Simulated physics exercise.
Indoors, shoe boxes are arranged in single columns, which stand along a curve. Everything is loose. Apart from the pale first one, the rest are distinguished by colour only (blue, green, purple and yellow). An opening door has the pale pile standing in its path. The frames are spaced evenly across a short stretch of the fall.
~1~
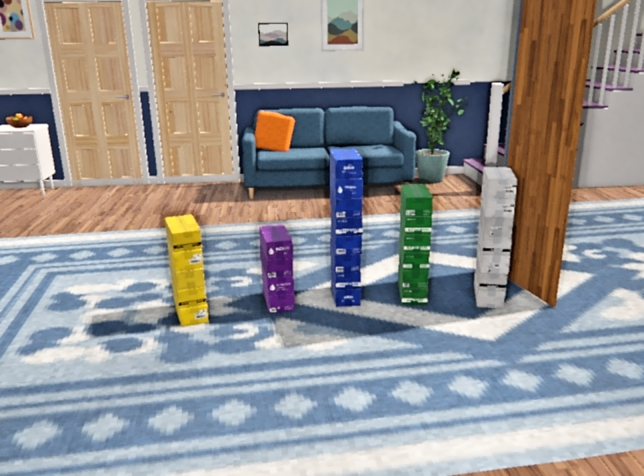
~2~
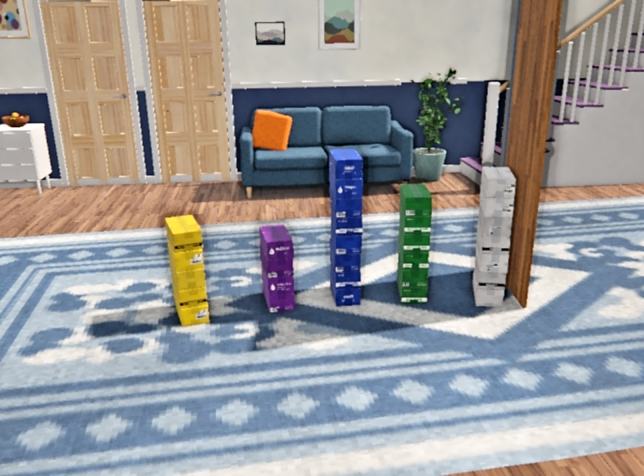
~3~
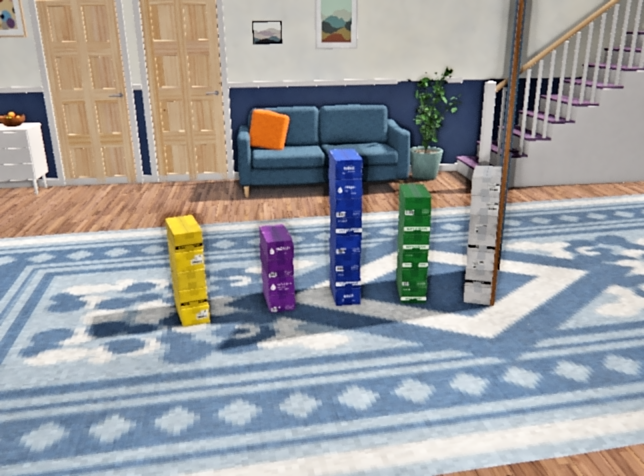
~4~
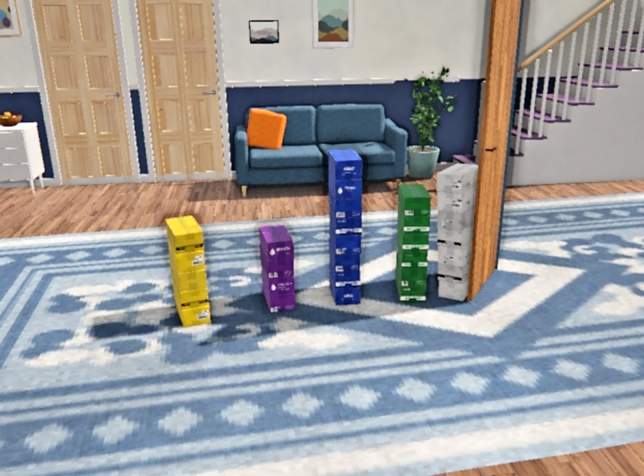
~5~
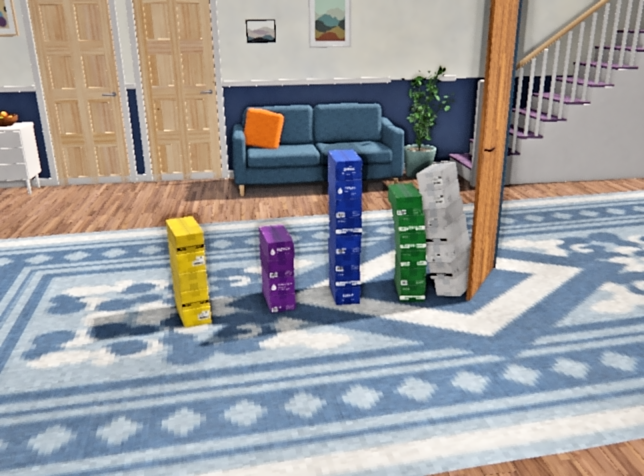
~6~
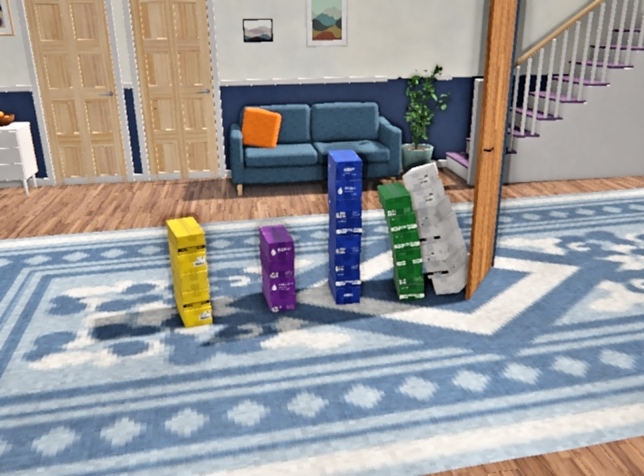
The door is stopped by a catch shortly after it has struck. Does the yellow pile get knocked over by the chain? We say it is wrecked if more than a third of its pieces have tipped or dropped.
Yes.
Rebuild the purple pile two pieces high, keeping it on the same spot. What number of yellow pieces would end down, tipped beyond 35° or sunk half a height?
Down at the end: Yellow 4.
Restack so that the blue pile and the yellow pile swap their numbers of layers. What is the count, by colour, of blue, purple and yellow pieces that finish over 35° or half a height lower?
The result reads blue 5, then purple 2, then yellow 0.
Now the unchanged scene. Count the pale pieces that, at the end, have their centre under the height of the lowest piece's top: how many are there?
That would be 6 in total.
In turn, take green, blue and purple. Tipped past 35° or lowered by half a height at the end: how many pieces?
Per-colour tally: Green = 6; blue = 8; purple = 3.
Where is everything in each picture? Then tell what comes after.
In the first picture (pixels give the middle of a visible side; the camera moves round a little), door edge (590, 41) swinging in; top yellow box (188, 241); top purple box (280, 250); none of the others has stirred.
The second picture shows door edge (555, 42) swinging in; top yellow box (188, 242).
The third picture shows door edge (517, 44) past square; top yellow box (189, 242).
The fourth picture shows door edge (490, 45) past square; top yellow box (190, 243).
The fifth picture shows door edge (489, 46) past square, top of the pale pile leaning a little; top yellow box (191, 244); top green box (410, 206) half its height from its place; movement in 3 of them.
The sixth picture shows door edge (488, 46) past square, top of the pale pile leaning clearly; top yellow box (192, 244); top green box (399, 206) tilted a little; steepest lean, the box at (404, 224); movement in 6 of them.
Shortly afterwards, 7 of the pale pile down; none of the 5 yellow boxes down (0 of 23 in all colours); top yellow box unmoved; top green box tilted clearly.
Next, 7 of the pale pile down; none of the 5 yellow boxes down (8 of 23 in all colours); top yellow box unmoved; top green box tilted well over, about its own height lower.
Some moments later, 7 of the pale pile down; 1 of the 5 yellow boxes down (18 of 23 in all colours); top yellow box tilted well over, half its height lower; top purple box tilted steeply, some two heights lower.
In the end, 7 of the pale pile down; 4 of the 5 yellow boxes down (21 of 23 in all colours); top yellow box on its side; top purple box on its side. From the last view, middles, top yellow box near (23, 344), top purple box near (206, 282).
